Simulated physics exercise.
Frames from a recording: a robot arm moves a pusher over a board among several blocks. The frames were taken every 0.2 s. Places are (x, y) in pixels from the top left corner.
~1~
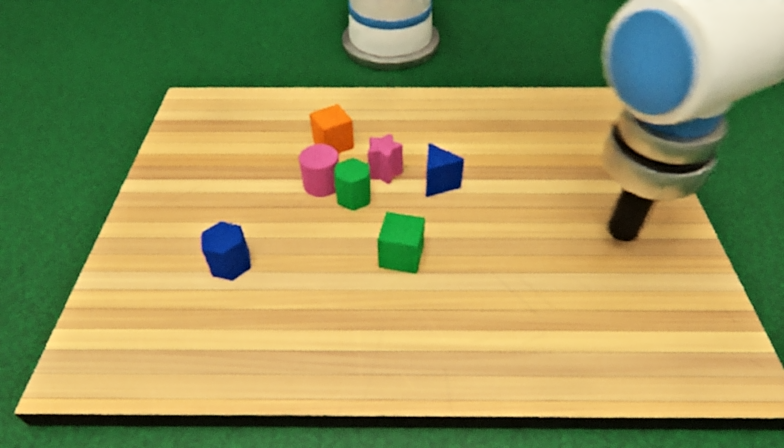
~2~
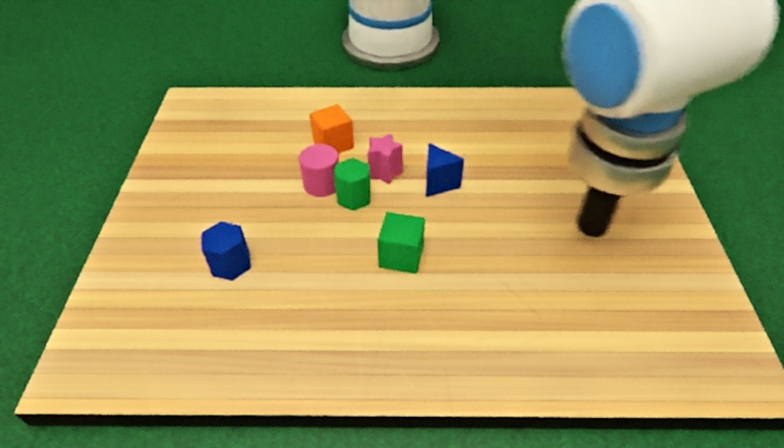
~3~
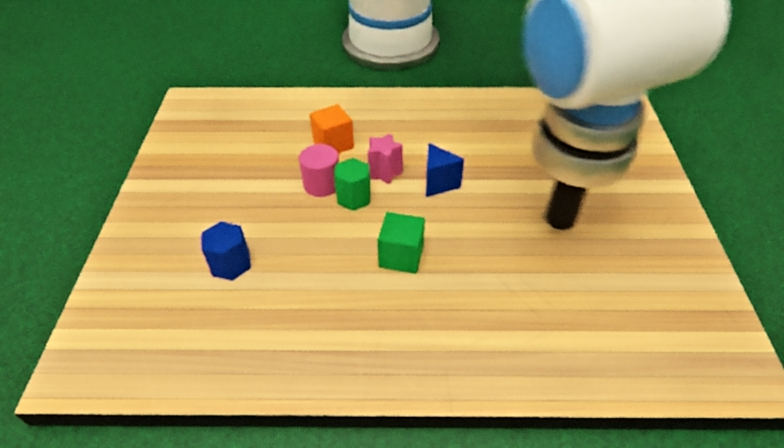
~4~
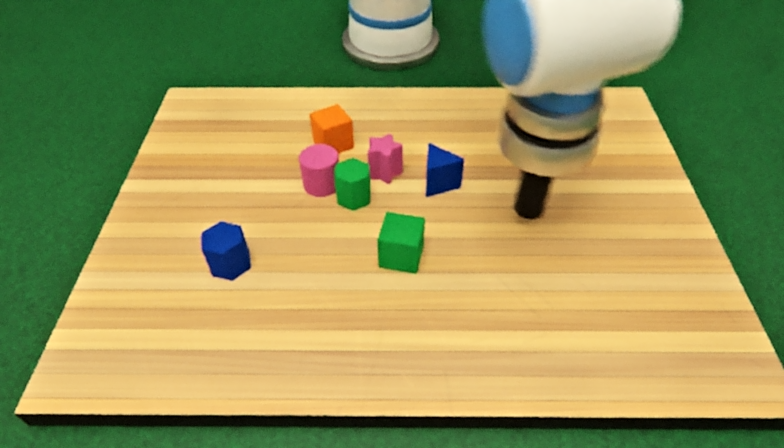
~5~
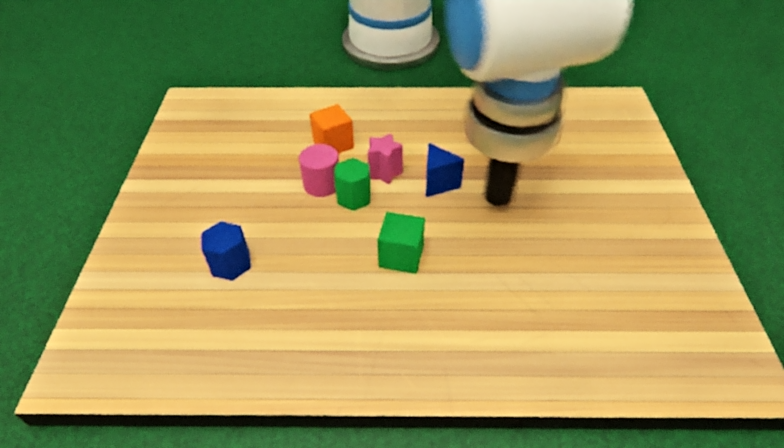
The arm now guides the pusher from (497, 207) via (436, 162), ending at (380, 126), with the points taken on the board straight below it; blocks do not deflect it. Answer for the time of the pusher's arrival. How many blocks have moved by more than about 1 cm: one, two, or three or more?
Once the path ends, one block will have shifted.
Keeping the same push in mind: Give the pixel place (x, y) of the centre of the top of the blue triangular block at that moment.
It is at (415, 146).
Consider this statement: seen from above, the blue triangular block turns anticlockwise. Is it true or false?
True.
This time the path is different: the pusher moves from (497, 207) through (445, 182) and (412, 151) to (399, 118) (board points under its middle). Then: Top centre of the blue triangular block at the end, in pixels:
It will end up at (387, 125).
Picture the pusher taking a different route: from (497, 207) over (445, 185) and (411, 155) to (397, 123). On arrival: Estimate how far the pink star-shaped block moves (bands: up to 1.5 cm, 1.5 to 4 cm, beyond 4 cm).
It slides somewhere between 1.5 and 4 cm.
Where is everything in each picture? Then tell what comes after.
The first picture shows lower end of the pusher (623, 231), tops of blocks, pink star-shaped block (384, 144), blue triangular block (441, 156).
The second picture shows pusher (592, 226), blocks as before.
The third picture shows pusher (560, 219), blocks as before.
The fourth picture shows pusher (529, 209), blocks as before.
The fifth picture shows pusher (499, 196), pink star-shaped block (384, 144), blue triangular block (441, 156).
What follows on the original path. One third of the way, pusher (456, 164); blue triangular block (424, 152), turned 40° anticlockwise.
Two thirds of the way, pusher (416, 138); blue triangular block (415, 146), turned 105° anticlockwise.
At the end, pusher (380, 115); pink star-shaped block not moved; blue triangular block (415, 146), turned 105° anticlockwise.
